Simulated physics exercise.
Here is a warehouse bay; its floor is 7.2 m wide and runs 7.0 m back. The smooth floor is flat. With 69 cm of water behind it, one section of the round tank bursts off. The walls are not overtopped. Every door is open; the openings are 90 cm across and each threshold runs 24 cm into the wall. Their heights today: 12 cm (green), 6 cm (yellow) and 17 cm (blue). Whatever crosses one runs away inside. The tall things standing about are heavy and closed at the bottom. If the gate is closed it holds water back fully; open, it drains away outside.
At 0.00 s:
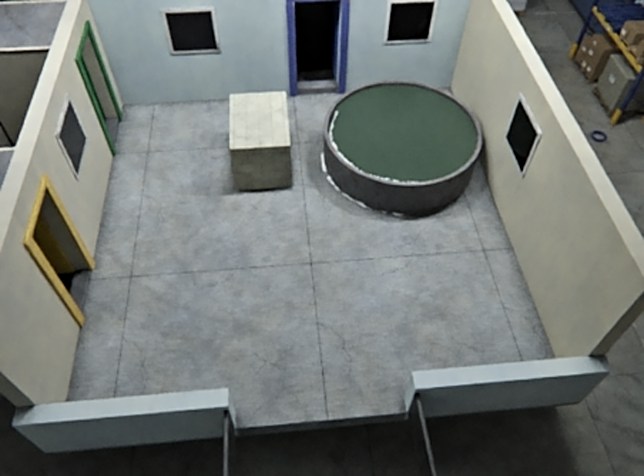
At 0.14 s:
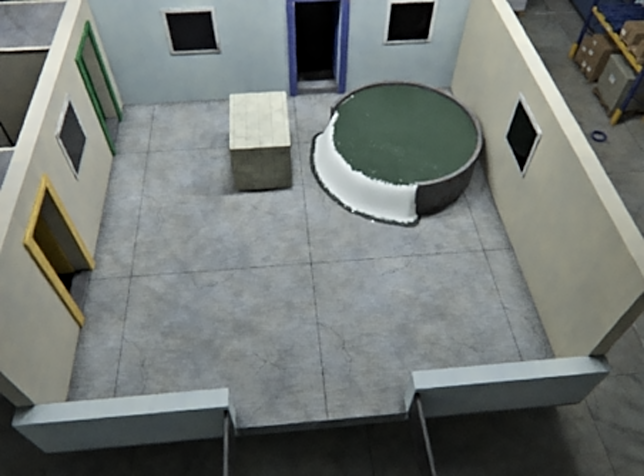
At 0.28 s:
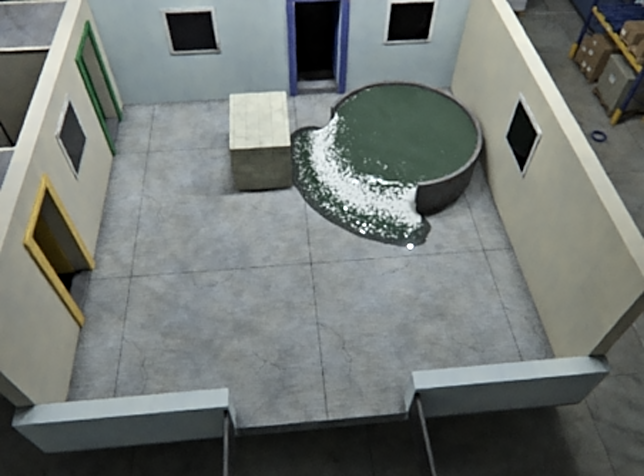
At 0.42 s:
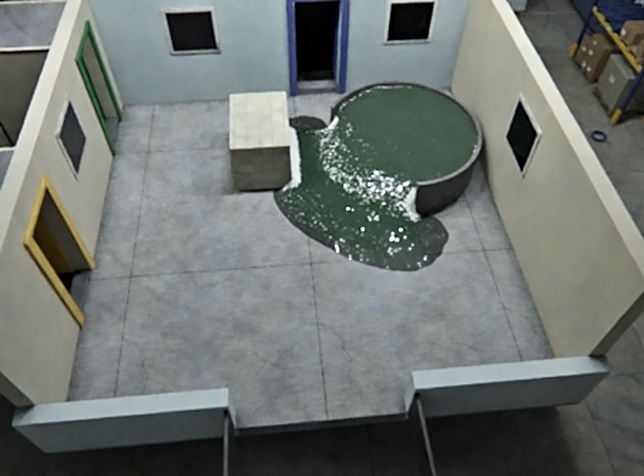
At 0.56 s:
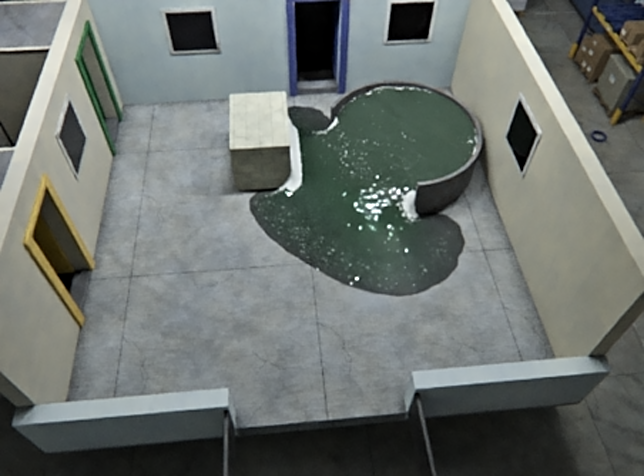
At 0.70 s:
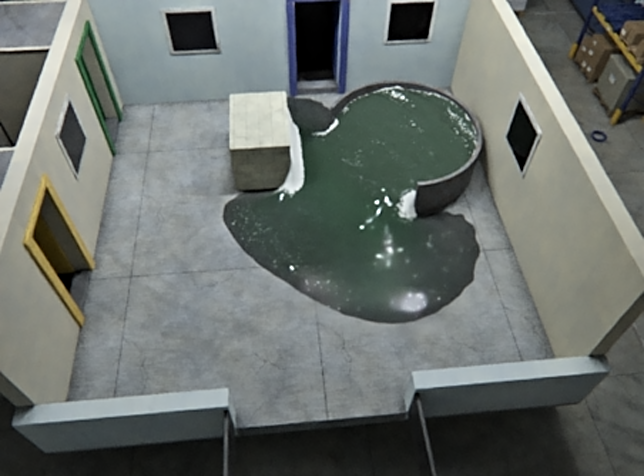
Dark green water pours from an opening on the front-left side of a round tank, foaming white at first, then flows against a pale block and spreads forward in a wide, smooth pool across the grey floor.
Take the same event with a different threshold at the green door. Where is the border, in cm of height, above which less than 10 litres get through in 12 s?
It would have to be roughly 9.5 cm high.
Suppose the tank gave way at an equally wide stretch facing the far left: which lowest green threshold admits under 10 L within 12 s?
About 32 cm.
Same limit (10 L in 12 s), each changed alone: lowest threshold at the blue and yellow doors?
Roughly 19 cm at blue and 18 cm at yellow.
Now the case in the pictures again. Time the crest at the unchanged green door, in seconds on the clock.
Around 10.0 s.
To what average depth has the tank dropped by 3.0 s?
Some 18 cm.
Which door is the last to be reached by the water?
Last comes the green one.
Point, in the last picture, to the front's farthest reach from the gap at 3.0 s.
At about (62, 427).
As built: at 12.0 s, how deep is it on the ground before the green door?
Roughly 6.5 cm deep.
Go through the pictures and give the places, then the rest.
The round tank at (402, 131) is whole and still, 69 cm deep; the green door at (102, 96) is dry, in the first frame.
Water pours out at (342, 179) and has run 0.3 m, to (316, 139); about 8 cm deep outside, 69 cm at the back, in the second frame.
The gap is at (341, 181), the front 0.7 m out at (295, 137); the back of the round tank holds 69 cm, in the third frame.
The front is at (408, 267), 1.2 m from the gap at (341, 182); 4.6 m2 of floor is wet, 69 cm left at the back, in the fourth frame.
The front is at (373, 288), 1.7 m from the gap at (341, 183); 7.0 m2 of floor is wet, 69 cm left at the back, in the fifth frame.
The gap is at (341, 183), the front 2.3 m out at (374, 317); the back of the round tank holds 66 cm; the green door at (102, 96), 4.8 m from the gap, is still 2.6 m from the nearest water, in the sixth frame.
After 1.4 s water covers 55 % of the floor, deepest (45 cm) near (298, 170); it has not reached the green door.
After 3.0 s water covers 75 % of the floor, deepest (44 cm) near (89, 425); 9 cm at the green door, 0 litres in over its 12 cm threshold.
After 12.0 s water covers 100 % of the floor, deepest (12 cm) near (360, 112); 6 cm at the green door, 1 litre in over its 12 cm threshold.
At the green door as built, the water arrived by 2.7 s and peaked near 13 cm at 9.8 s.
Run again over the same 12 s with other heights there, 29 litres in over 7.5 cm, 4 litres over 10.5 cm. The limit of 10 litres is kept from about 9.5 cm up.
